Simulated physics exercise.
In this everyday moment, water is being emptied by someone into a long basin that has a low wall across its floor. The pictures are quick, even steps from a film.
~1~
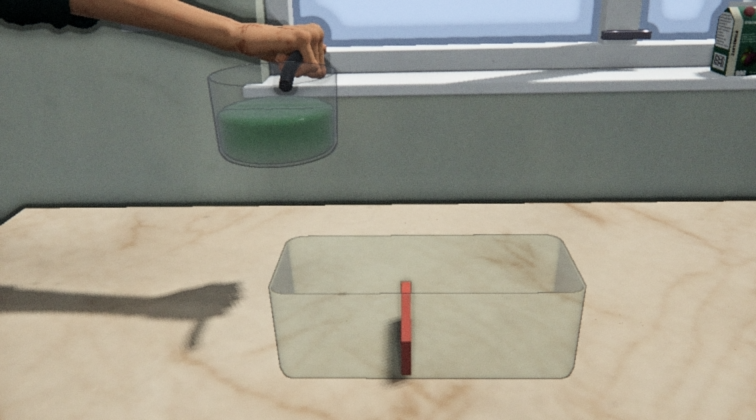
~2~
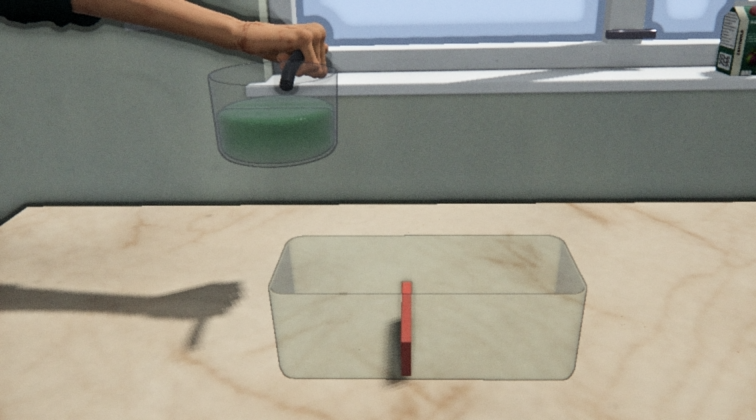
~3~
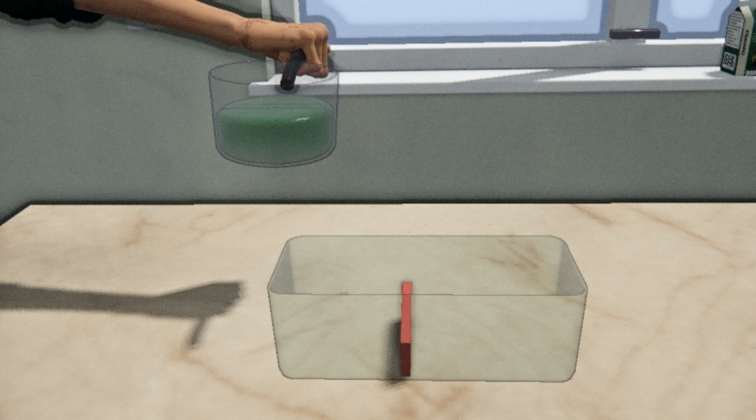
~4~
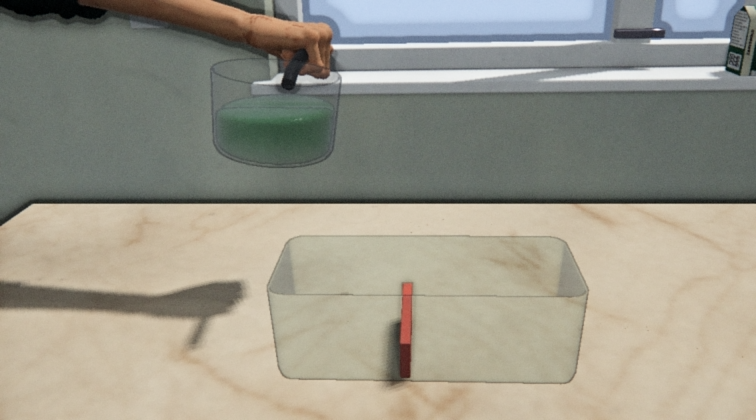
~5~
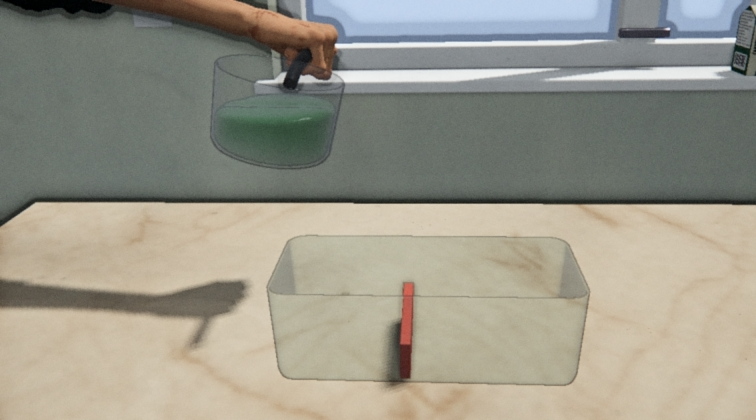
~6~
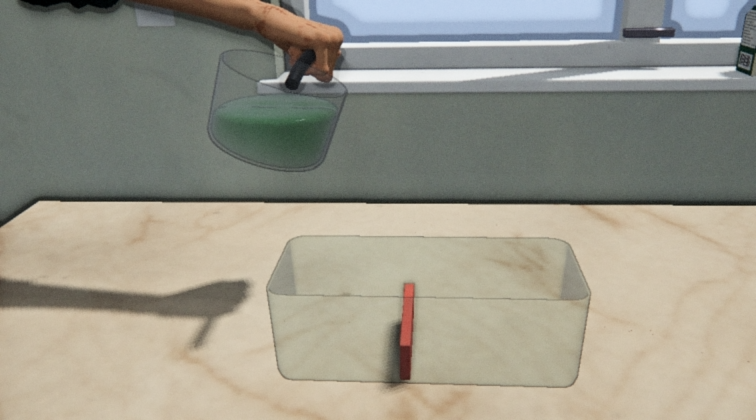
To begin with, a hand holds a clear round container of green liquid nearly level, above and left of a long transparent basin with a low red wall inside, on a marble counter. Then the hand slowly tilts the container to the right, its right edge dipping slightly while the liquid stays inside.
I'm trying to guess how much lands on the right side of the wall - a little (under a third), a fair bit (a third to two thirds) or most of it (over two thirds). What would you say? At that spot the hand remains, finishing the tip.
I would say a fair bit, a third to two thirds.
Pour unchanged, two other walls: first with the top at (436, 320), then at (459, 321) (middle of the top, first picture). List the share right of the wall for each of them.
Record: Case 1 near 5 %, case 2 near 15 %.
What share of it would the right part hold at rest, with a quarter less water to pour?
Roughly 20 in a hundred.
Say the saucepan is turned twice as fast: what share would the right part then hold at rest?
I'd put it at some 20 percent.
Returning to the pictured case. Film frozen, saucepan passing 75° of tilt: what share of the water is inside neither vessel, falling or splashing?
About 30 %.
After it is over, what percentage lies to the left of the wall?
55 in a hundred.
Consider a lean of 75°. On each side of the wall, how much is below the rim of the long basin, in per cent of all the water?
You'd find 5 per cent on the left and 0 per cent on the right.
A moment on, the saucepan is tipped on its side and 64 per cent is still to pour, 4 is left of the wall and 1 right of it.
Next, the saucepan is tipped right over and 9 per cent is still to pour, 34 is left of the wall and 41 right of it.
Then the saucepan is tipped right over and 0 per cent is still to pour, 55 is left of the wall and 43 right of it.
Later the saucepan is tipped right over and 0 per cent is still to pour, 55 is left of the wall and 43 right of it.
In the end 55 per cent lies left of the wall, 43 right of it and 1 outside.
